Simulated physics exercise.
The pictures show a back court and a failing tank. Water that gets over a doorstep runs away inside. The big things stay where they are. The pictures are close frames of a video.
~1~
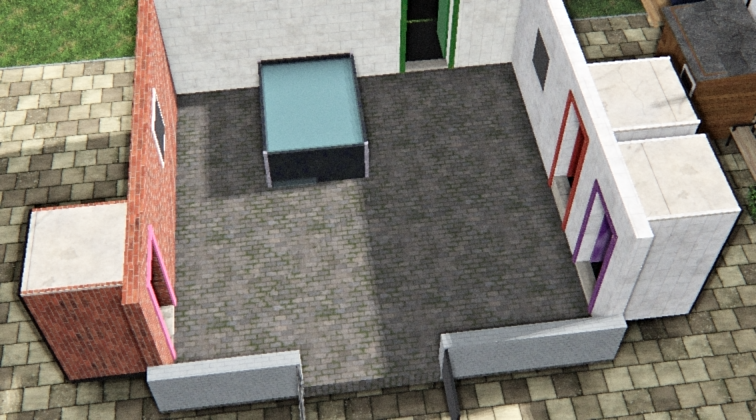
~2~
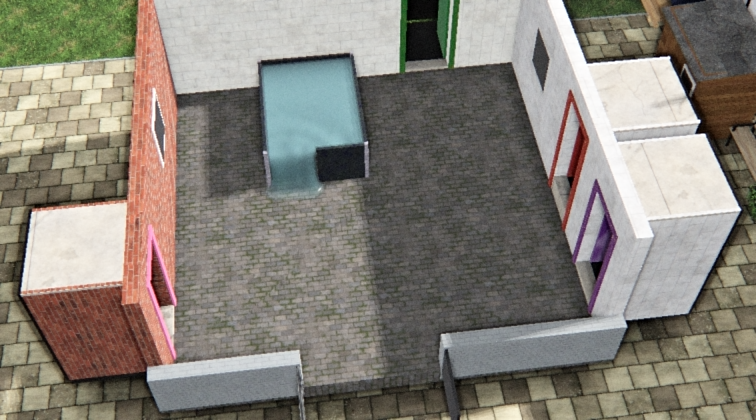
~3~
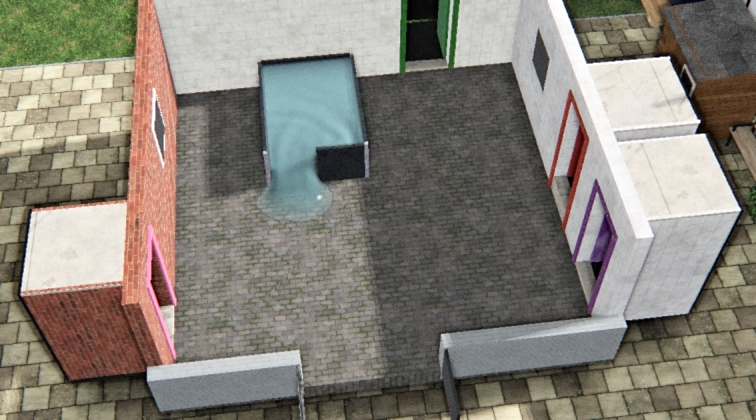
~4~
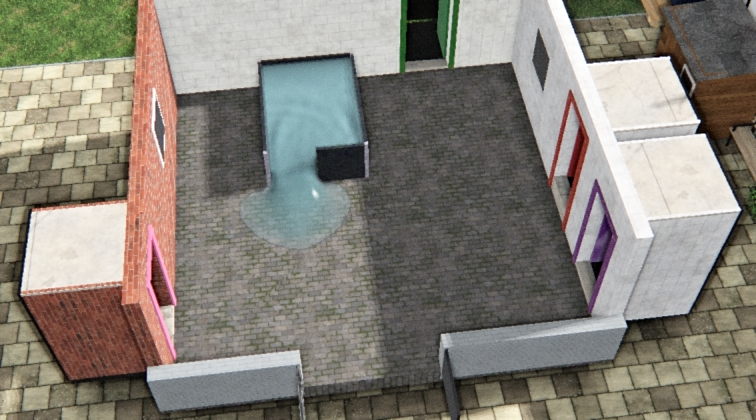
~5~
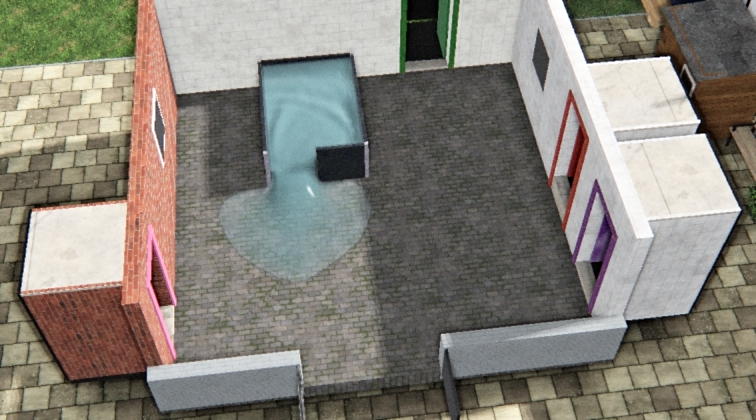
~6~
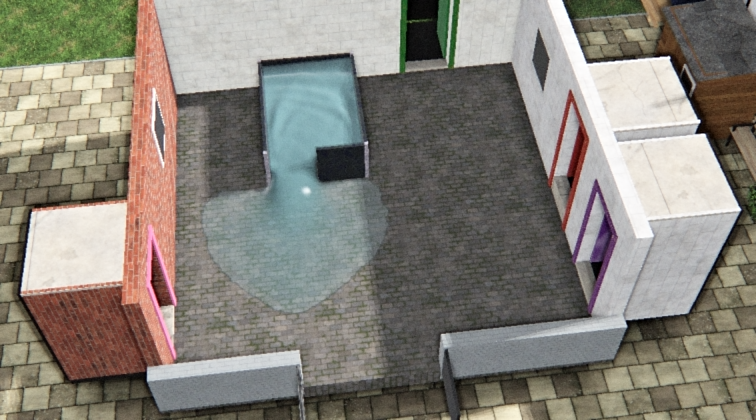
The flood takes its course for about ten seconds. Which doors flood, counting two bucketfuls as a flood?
In the end: The green door admits no more than that; the pink door lets in a lot; the purple door admits no more than that; the red door admits no more than that.
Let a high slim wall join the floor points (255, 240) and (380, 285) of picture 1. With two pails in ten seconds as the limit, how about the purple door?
The purple one passes that mark.
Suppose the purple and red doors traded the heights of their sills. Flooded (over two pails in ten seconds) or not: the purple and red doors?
My reading: Purple is under; red holds.
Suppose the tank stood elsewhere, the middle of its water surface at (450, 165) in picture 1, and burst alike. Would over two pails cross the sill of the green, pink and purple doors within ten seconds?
My reading: The green one keeps below it; the pink one keeps below it; the purple one takes more.
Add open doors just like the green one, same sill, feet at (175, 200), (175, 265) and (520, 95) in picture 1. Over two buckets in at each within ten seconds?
One after the other: Is under, lets more in, stays under.
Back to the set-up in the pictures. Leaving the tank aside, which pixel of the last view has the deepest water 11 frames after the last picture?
At about (174, 388).
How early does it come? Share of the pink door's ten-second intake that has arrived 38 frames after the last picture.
I make it 70 per cent.
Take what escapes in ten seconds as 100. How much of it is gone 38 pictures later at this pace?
Close to 70 %.
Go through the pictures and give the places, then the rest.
In the first frame, still water in the water tank at (311, 104).
In the second frame, water pours out at (294, 170) and has run to (268, 190).
In the third frame, water pours out at (294, 172) and has run to (313, 216).
In the fourth frame, the front is at (292, 246), out from the gap at (294, 173).
In the fifth frame, water pours out at (294, 173) and has run to (291, 277).
In the sixth frame, the front is at (286, 307), out from the gap at (294, 173).
A moment on, water covers 35 % of the floor; the green door not reached, the pink door wet at the sill, nothing in, the purple door not reached, the red door not reached.
Next, water covers 40 % of the floor; the green door not reached, the pink door over two buckets in, the purple door not reached, the red door not reached.
Then, water covers 45 % of the floor; the green door not reached, the pink door far over two buckets in, the purple door not reached, the red door not reached.
Later, water covers 55 % of the floor; the green door not reached, the pink door far over two buckets in, the purple door wet at the sill, nothing in, the red door wet at the sill, nothing in.
In the end, water covers 70 % of the floor; the green door not reached, the pink door far over two buckets in, the purple door wet at the sill, nothing in, the red door wet at the sill, nothing in.
